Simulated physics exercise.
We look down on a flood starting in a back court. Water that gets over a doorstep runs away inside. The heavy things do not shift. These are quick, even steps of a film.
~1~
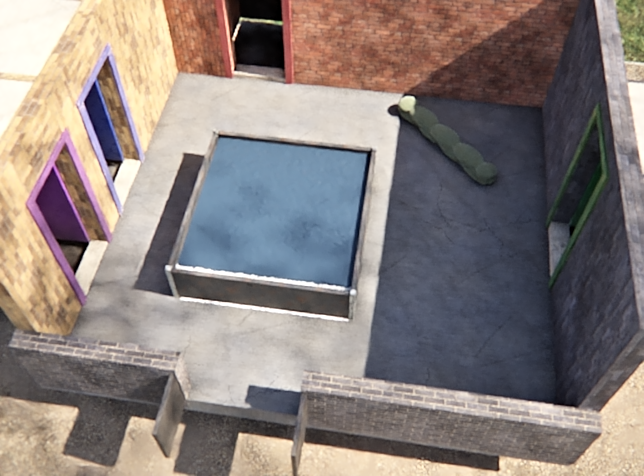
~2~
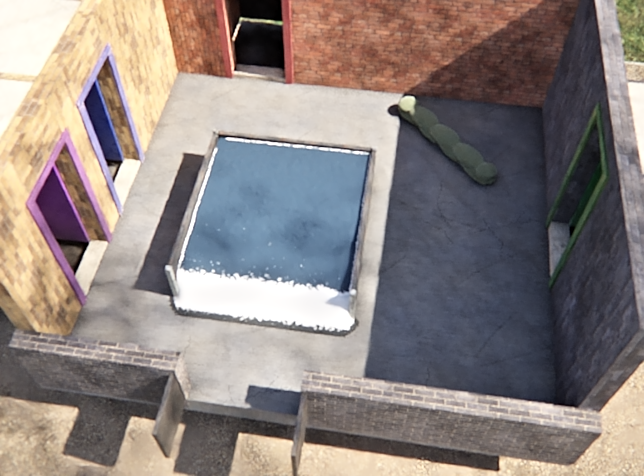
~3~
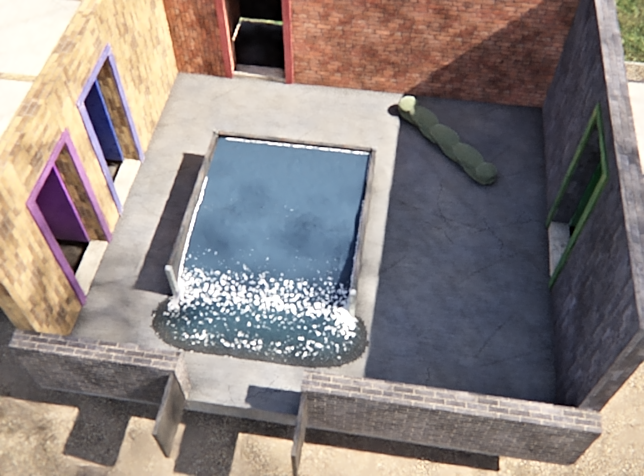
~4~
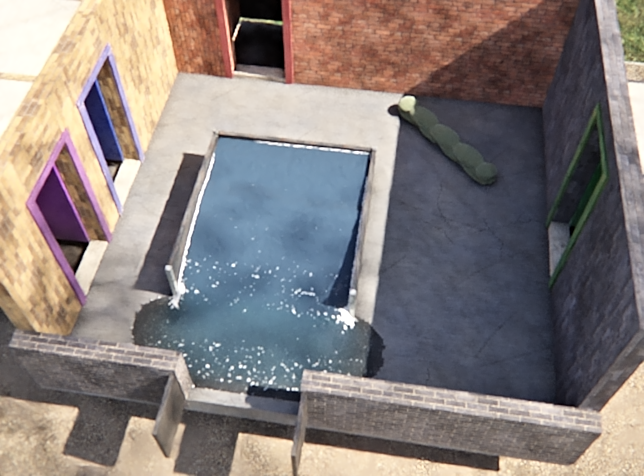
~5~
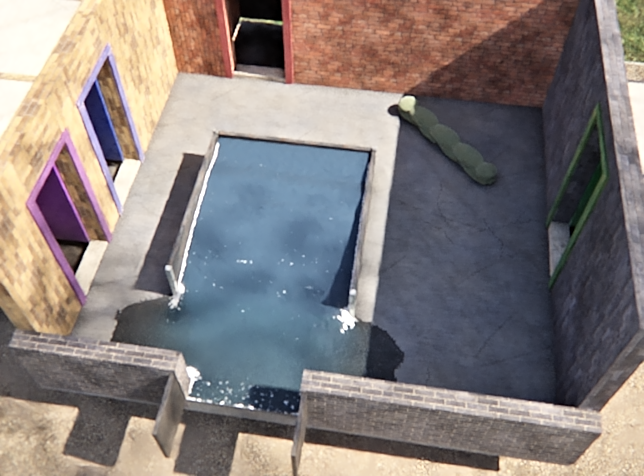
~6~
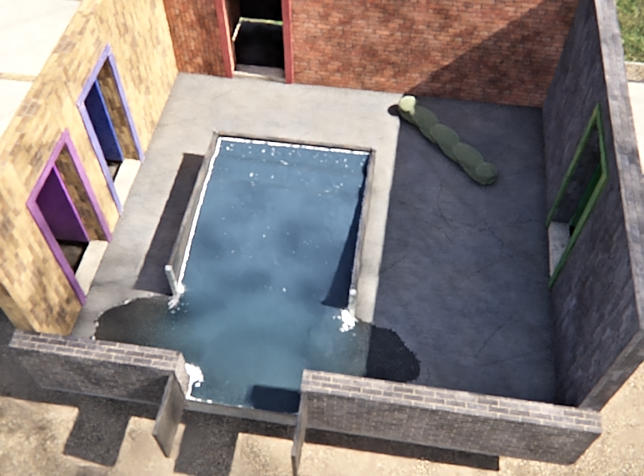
Water burst from the near side of a raised tank in a walled court, foaming white at first, then spread across the paving to the gap in the low front wall and out to both sides.
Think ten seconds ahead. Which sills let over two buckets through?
The purple door takes more than that; the blue door stays under that; the green door stays under that; the red door stays under that.
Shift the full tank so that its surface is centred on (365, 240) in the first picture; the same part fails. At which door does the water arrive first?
The green one.
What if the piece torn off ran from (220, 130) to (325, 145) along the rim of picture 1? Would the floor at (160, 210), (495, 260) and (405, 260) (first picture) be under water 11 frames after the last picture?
As listed: Dry, not flooded, free of water.
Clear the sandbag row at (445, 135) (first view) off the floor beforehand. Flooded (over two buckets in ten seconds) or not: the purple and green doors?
My reading: Purple door goes over, green door takes less.
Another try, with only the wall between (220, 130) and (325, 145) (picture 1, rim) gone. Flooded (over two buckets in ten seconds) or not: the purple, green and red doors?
Then: Purple lets more in, green lets less in, red passes that mark.
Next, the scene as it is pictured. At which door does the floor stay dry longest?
The red one.
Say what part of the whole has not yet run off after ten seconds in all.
Near 42 in a hundred.
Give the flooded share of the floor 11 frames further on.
I make it 30 per cent.
A moment on, water covers 20 % of the floor; the purple door not reached, the blue door not reached, the green door not reached, the red door not reached.
Next, water covers 30 % of the floor; the purple door wet at the sill, nothing in, the blue door not reached, the green door not reached, the red door not reached.
Then, water covers 50 % of the floor; the purple door under two buckets in, the blue door wet at the sill, nothing in, the green door wet at the sill, nothing in, the red door not reached.
Later, water covers 80 % of the floor; the purple door over two buckets in, the blue door wet at the sill, nothing in, the green door wet at the sill, nothing in, the red door wet at the sill, nothing in.
In the end, water covers 95 % of the floor; the purple door over two buckets in, the blue door wet at the sill, nothing in, the green door wet at the sill, nothing in, the red door wet at the sill, nothing in.
